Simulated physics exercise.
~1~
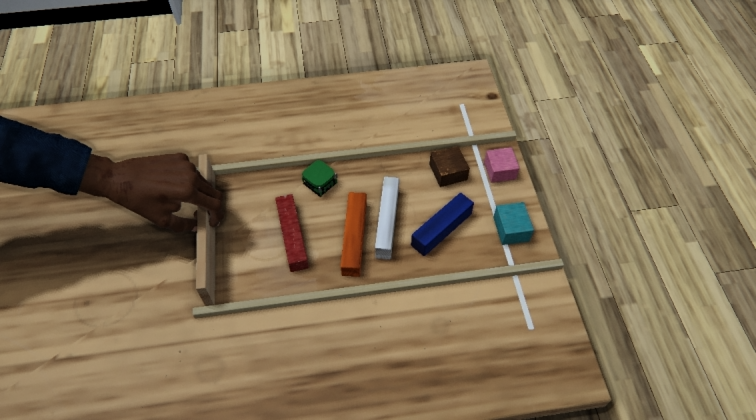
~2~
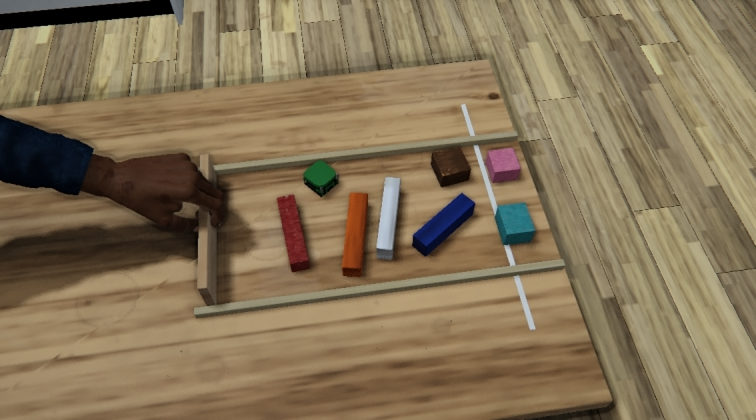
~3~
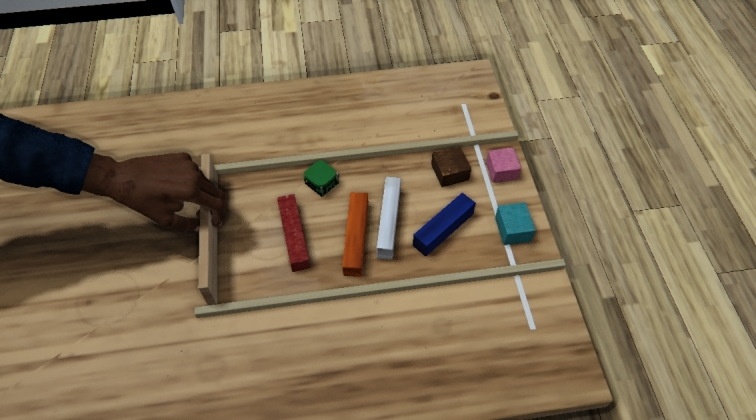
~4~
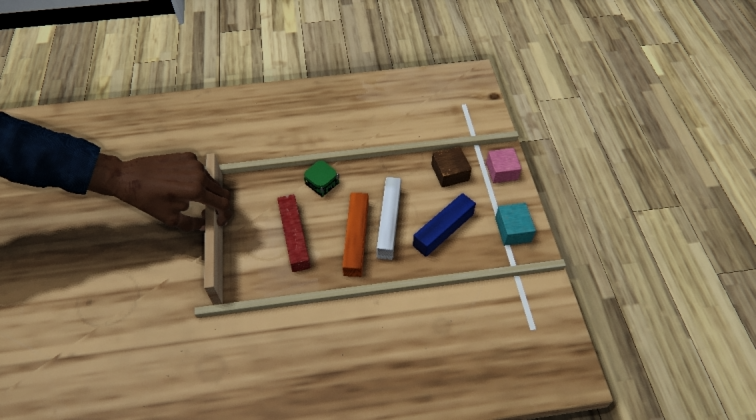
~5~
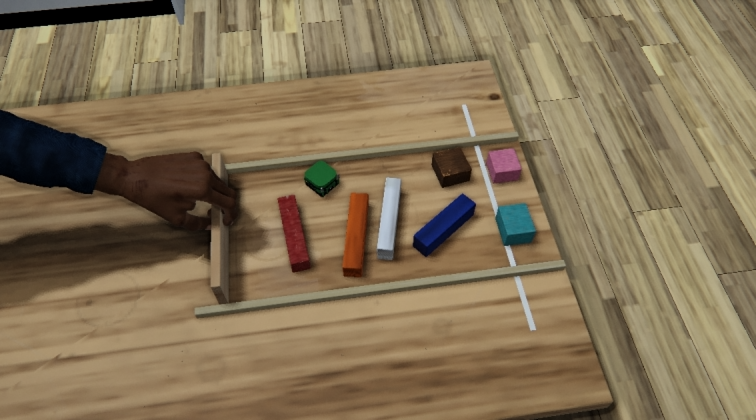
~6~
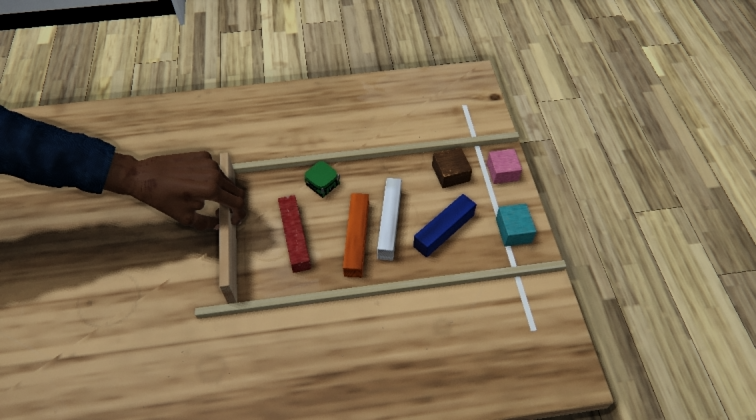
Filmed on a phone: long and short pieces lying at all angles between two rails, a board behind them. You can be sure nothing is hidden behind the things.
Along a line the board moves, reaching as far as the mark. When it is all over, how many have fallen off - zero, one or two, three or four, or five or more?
By then three or four have fallen off.
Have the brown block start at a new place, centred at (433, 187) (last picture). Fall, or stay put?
In the end the brown block slides off.
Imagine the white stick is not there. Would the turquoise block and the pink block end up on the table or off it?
Outcome for the turquoise block: It drops; for the pink block: It drops.
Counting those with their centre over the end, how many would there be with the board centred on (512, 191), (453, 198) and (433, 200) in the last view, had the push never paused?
The counts are 5, 0 and 0, in that order.
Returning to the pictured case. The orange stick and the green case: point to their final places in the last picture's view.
In the last picture, roughly (527, 215) and (497, 166).
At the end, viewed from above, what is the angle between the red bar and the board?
Roughly 0° out of line.
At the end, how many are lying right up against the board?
The number is 2.
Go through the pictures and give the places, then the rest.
The first frame shows pink block (501, 165); turquoise block (513, 224); brown block (449, 166); board (206, 227); tape (492, 203).
The second frame shows turquoise block (514, 224); red bar (293, 232).
The third frame shows brown block (451, 167); orange stick (356, 233).
The fourth frame shows pink block (503, 166); board (214, 226).
The fifth frame shows turquoise block (515, 225); green case (322, 179).
The sixth frame shows pink block (504, 166); turquoise block (516, 225); brown block (452, 168); board (228, 225); tape (495, 204).
Soon after, none off yet; pink block at rest near (504, 166); turquoise block at rest near (516, 225); brown block at rest near (452, 168).
Then, none off yet; pink block moved a little near (516, 166); turquoise block moved about its own width near (547, 221); brown block moved about its own width near (487, 154).
At rest, the number that fall off is three or four; fallen, blue stick, turquoise block and pink block.
